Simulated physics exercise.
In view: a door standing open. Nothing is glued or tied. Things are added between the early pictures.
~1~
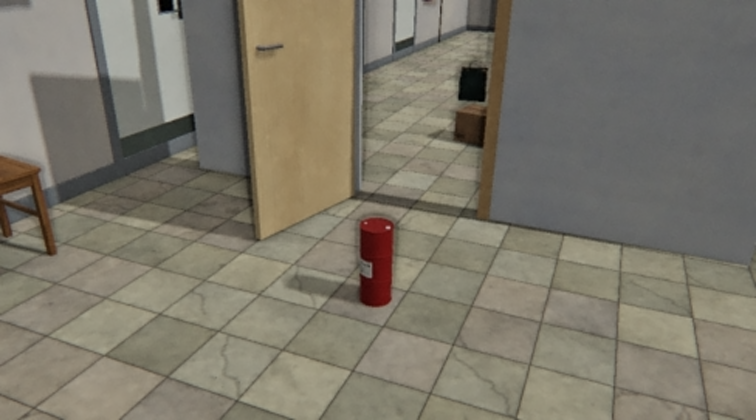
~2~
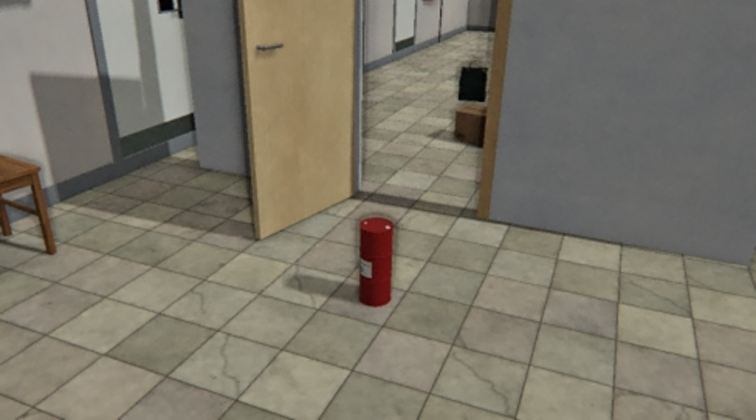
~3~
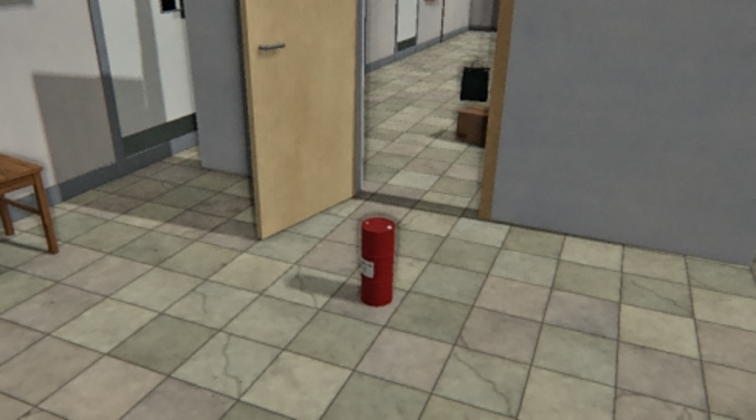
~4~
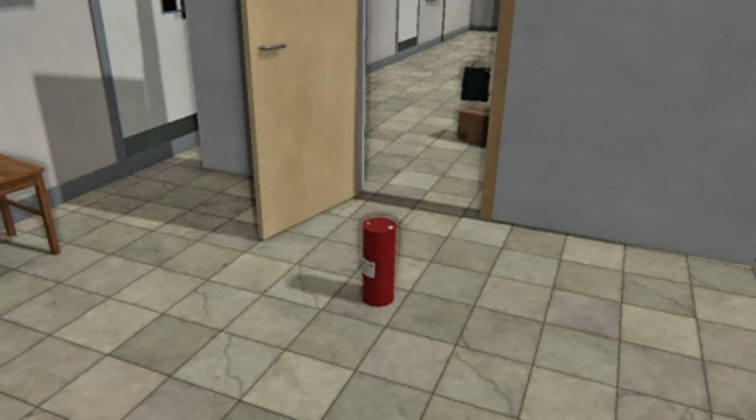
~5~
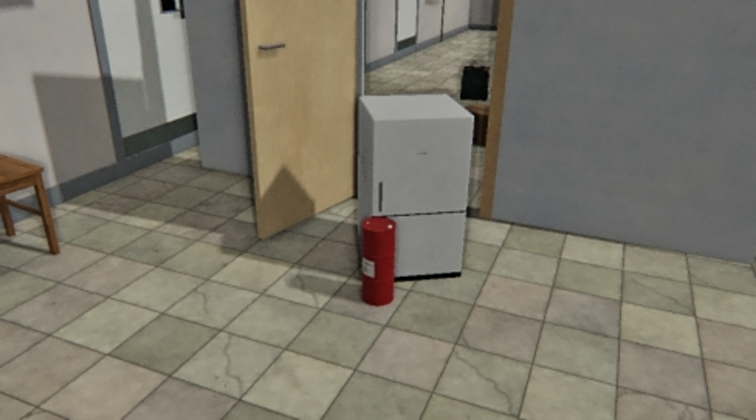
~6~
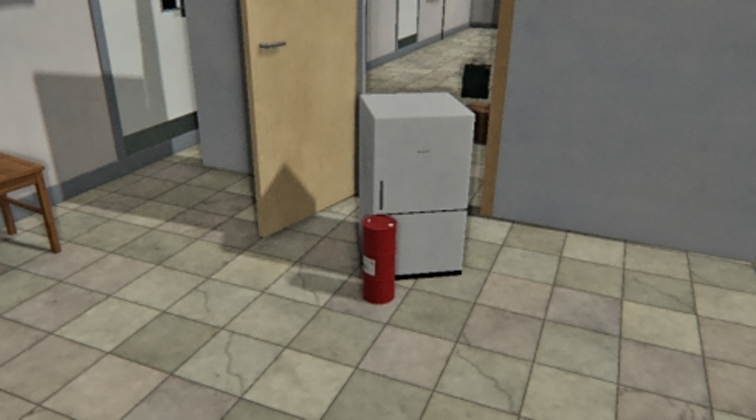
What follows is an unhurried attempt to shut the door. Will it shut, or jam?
As it turns out, it is blocked.
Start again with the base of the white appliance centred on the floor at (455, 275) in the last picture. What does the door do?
Then it closes.
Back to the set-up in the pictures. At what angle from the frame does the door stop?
Some 60° open.
Then, 0.50 s later than the last frame, open by 93°.
Then, 0.80 s later than the last frame, open by 78°.
Then, 1.10 s later than the last frame, open by 64°; white appliance moved a little near (414, 185).
When it is over, open by 62°; both as before. End places, in pixels of the last picture, white appliance near (416, 186).
